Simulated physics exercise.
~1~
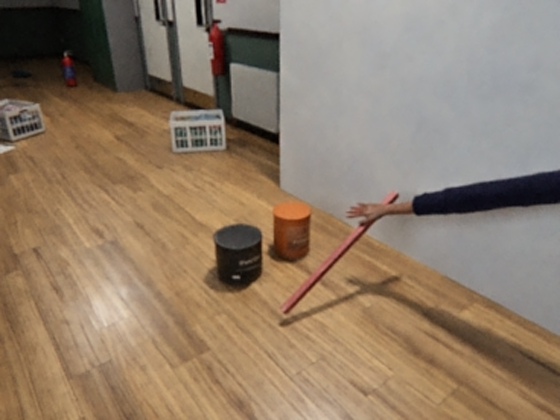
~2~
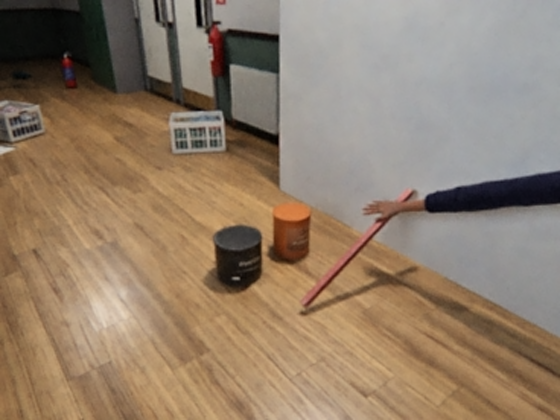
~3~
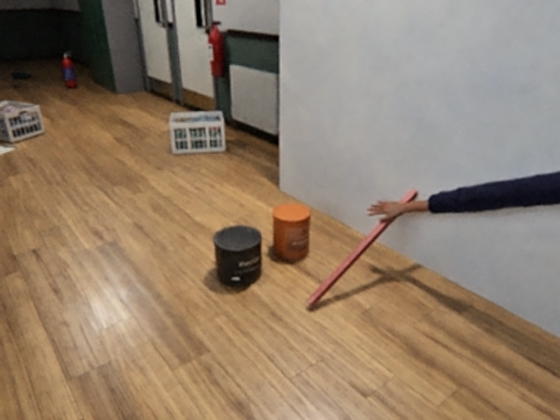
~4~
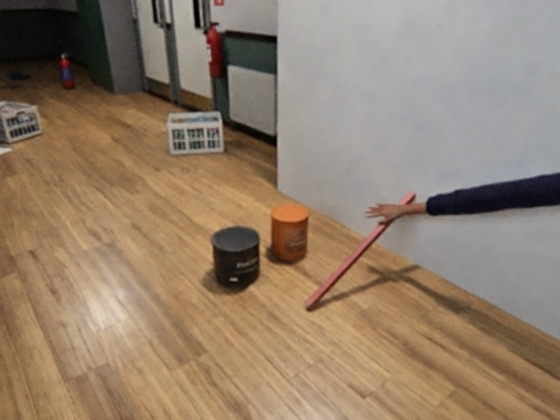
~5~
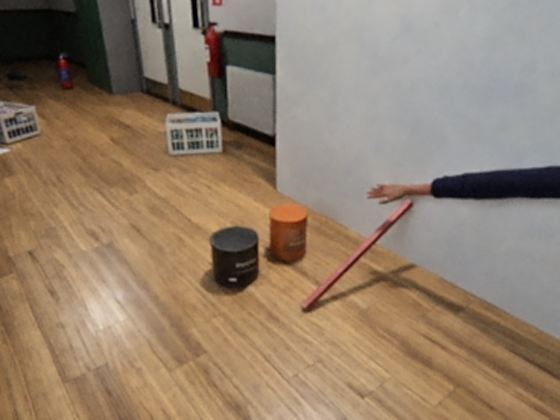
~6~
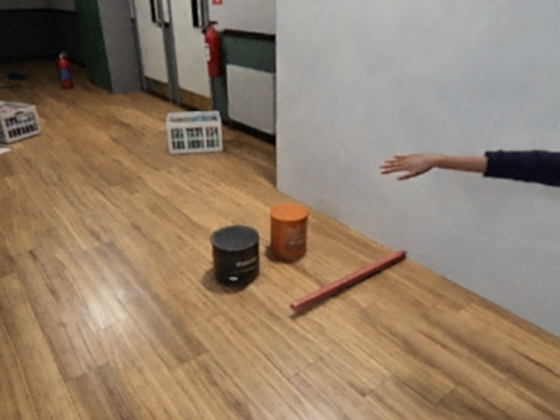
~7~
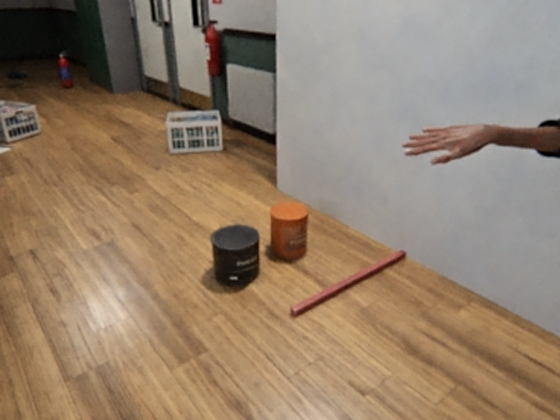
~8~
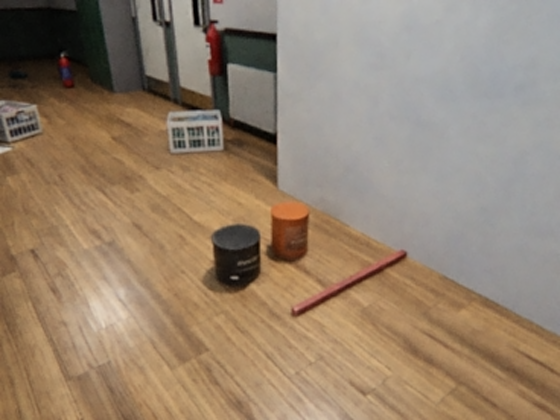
The clip opens on a wooden floor beside a pale wall, where a hand in a dark sleeve steadies a slanting red pole near a black pail and an orange pail. The hand shifts the pole a little to the right, its lower end resting on the floor, and holds it there briefly. Then the hand lets go and draws back, and the pole begins to sink. Its foot slips out to the left as its upper end drops to the floor. The arm withdraws to the right and leaves, and the pole lies flat beside the two unmoved pails.
